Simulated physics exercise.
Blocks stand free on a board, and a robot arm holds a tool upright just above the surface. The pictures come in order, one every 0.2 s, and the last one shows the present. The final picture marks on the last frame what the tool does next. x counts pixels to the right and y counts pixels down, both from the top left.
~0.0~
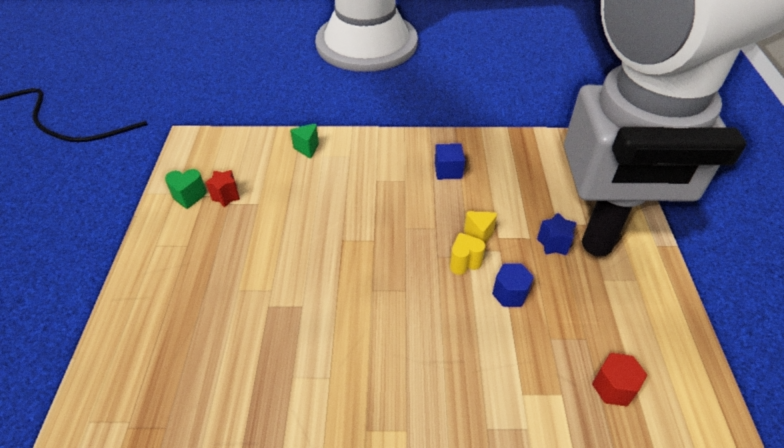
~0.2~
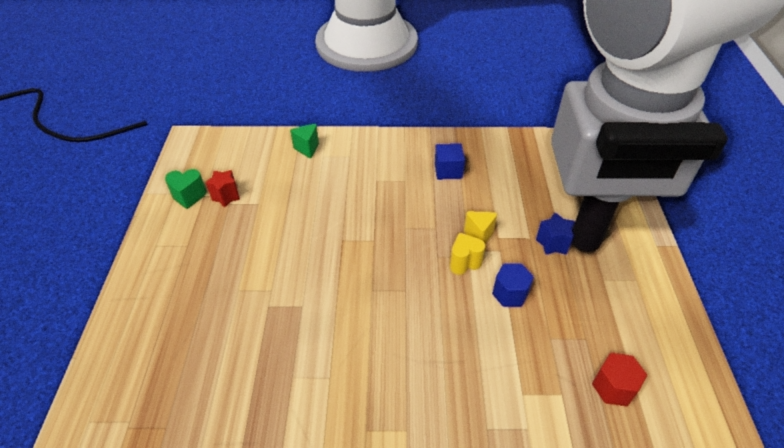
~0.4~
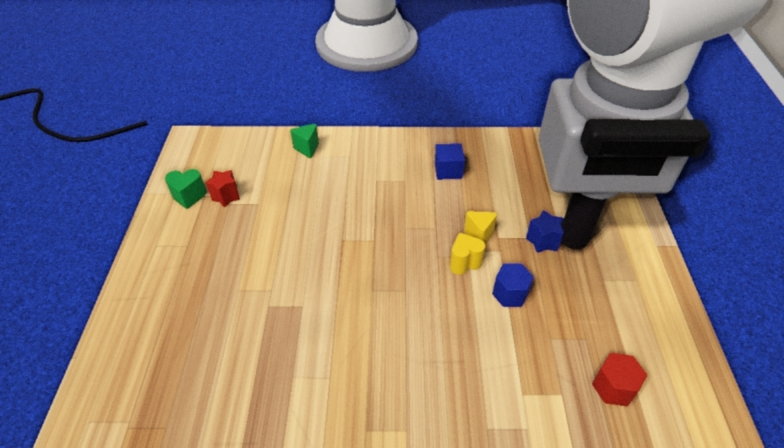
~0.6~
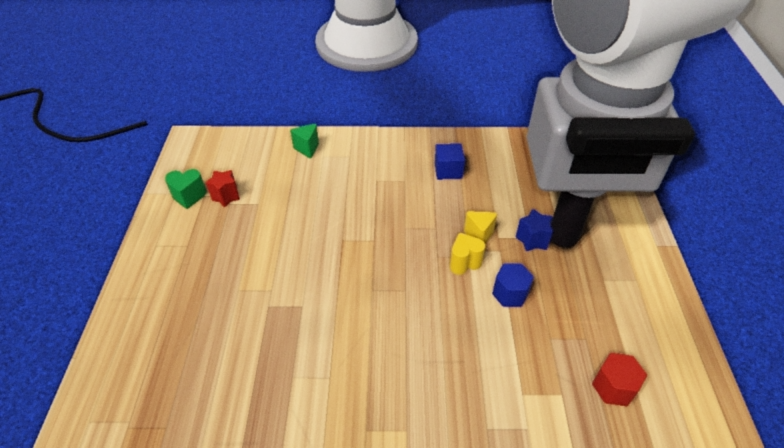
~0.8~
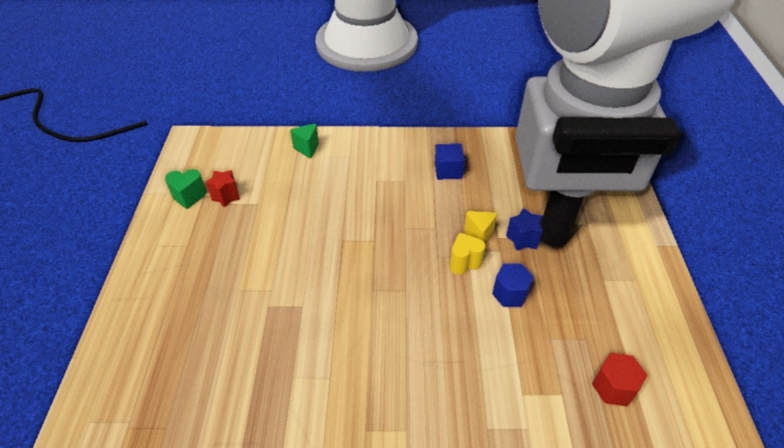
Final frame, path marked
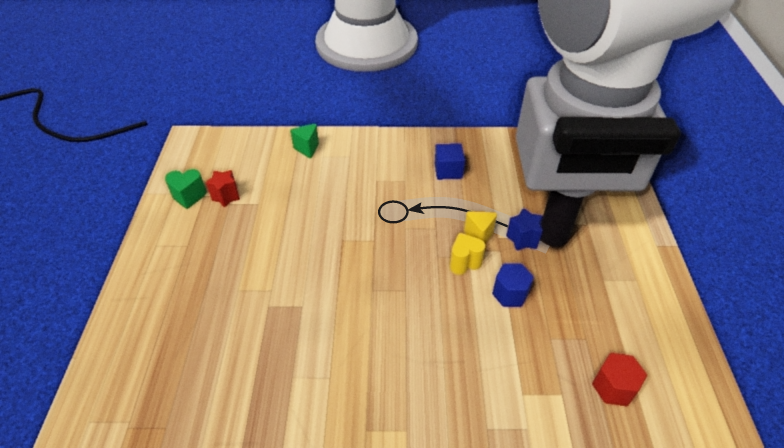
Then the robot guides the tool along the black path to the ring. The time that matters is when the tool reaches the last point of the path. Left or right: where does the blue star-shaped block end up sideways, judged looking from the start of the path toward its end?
The blue star-shaped block is shifted sideways to the left, facing along the path from start to end.
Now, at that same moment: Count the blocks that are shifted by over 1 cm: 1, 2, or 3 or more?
Shifted over 1 cm: Two.
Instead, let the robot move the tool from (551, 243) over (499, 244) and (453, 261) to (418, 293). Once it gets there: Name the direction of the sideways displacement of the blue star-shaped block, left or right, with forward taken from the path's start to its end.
It gets pushed right.
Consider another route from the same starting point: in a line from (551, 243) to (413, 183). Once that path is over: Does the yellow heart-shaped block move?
I expect not.
The drawn path runs from (551, 243) through (498, 222) and (446, 207) to (393, 212).
On the path given first. One third of the way, tool at (498, 214); yellow triangular block at (457, 216), turned 75° anticlockwise; blue star-shaped block at (472, 203), turned 15° anticlockwise.
Two thirds of the way, tool at (446, 200); yellow triangular block at (438, 220); blue star-shaped block at (427, 201), turned 55° anticlockwise.
At the end, tool at (393, 204); blue square piece not moved; yellow heart-shaped block not moved; yellow triangular block at (436, 222), turned 140° anticlockwise; blue star-shaped block at (400, 212), turned 115° anticlockwise.
